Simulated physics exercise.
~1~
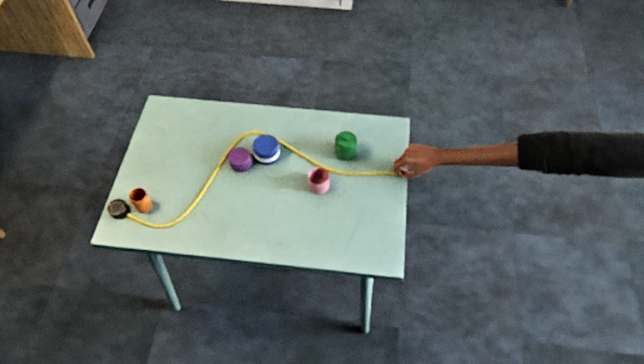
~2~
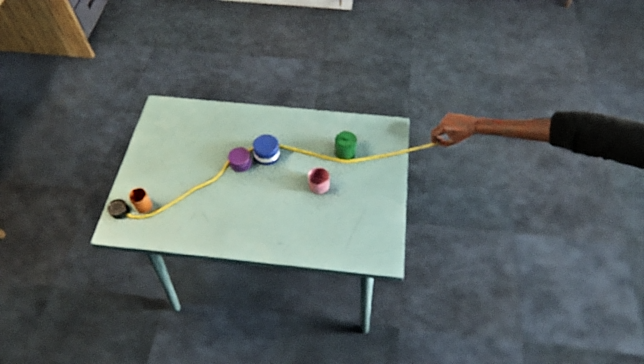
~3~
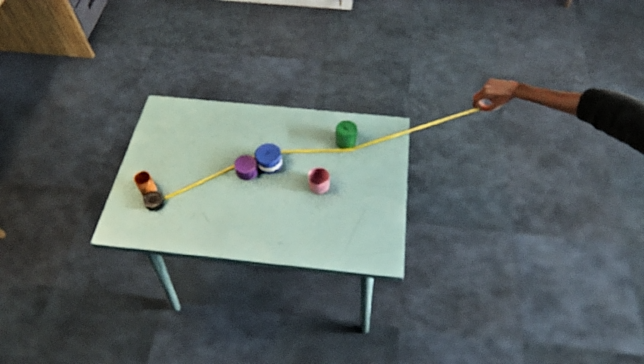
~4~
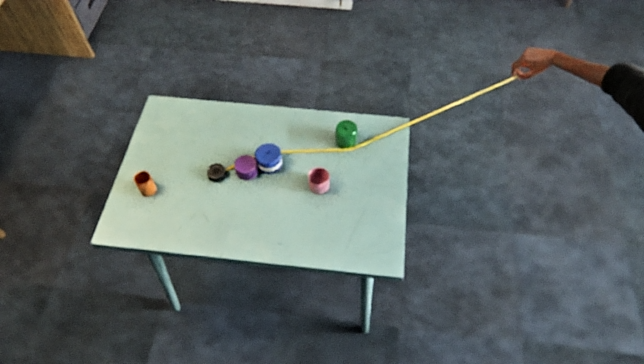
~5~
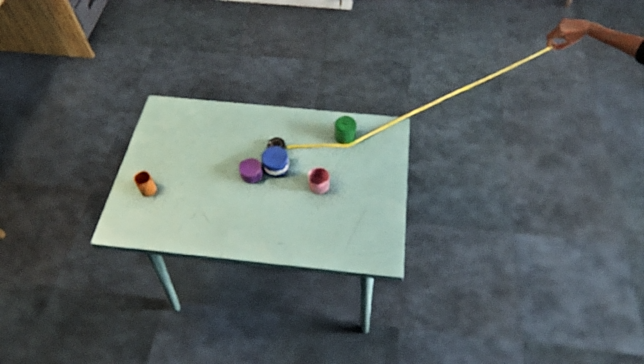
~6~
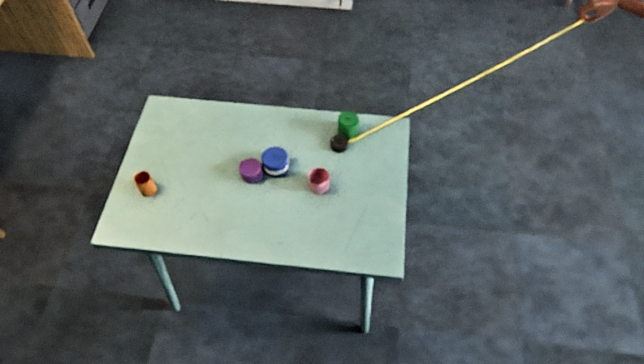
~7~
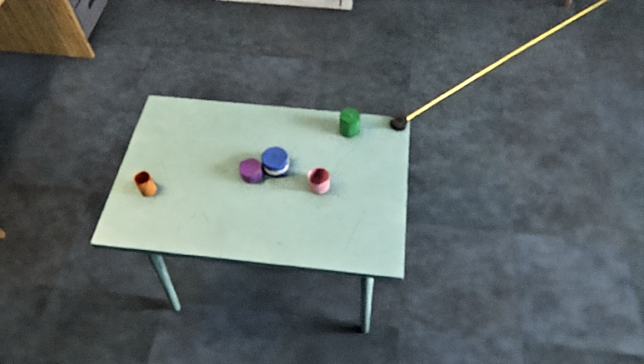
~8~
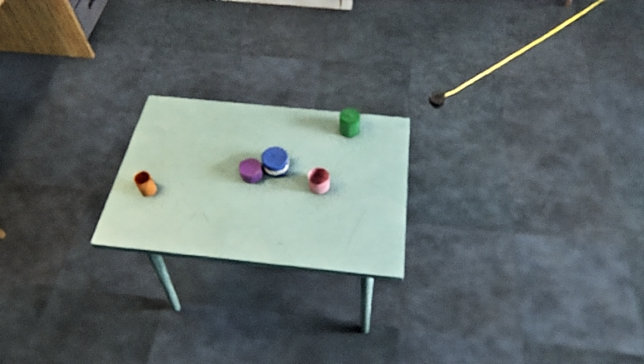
Black round adaptor on a yellow wire being pulled by a hand across a table, nudging several containers and leaving the tabletop.
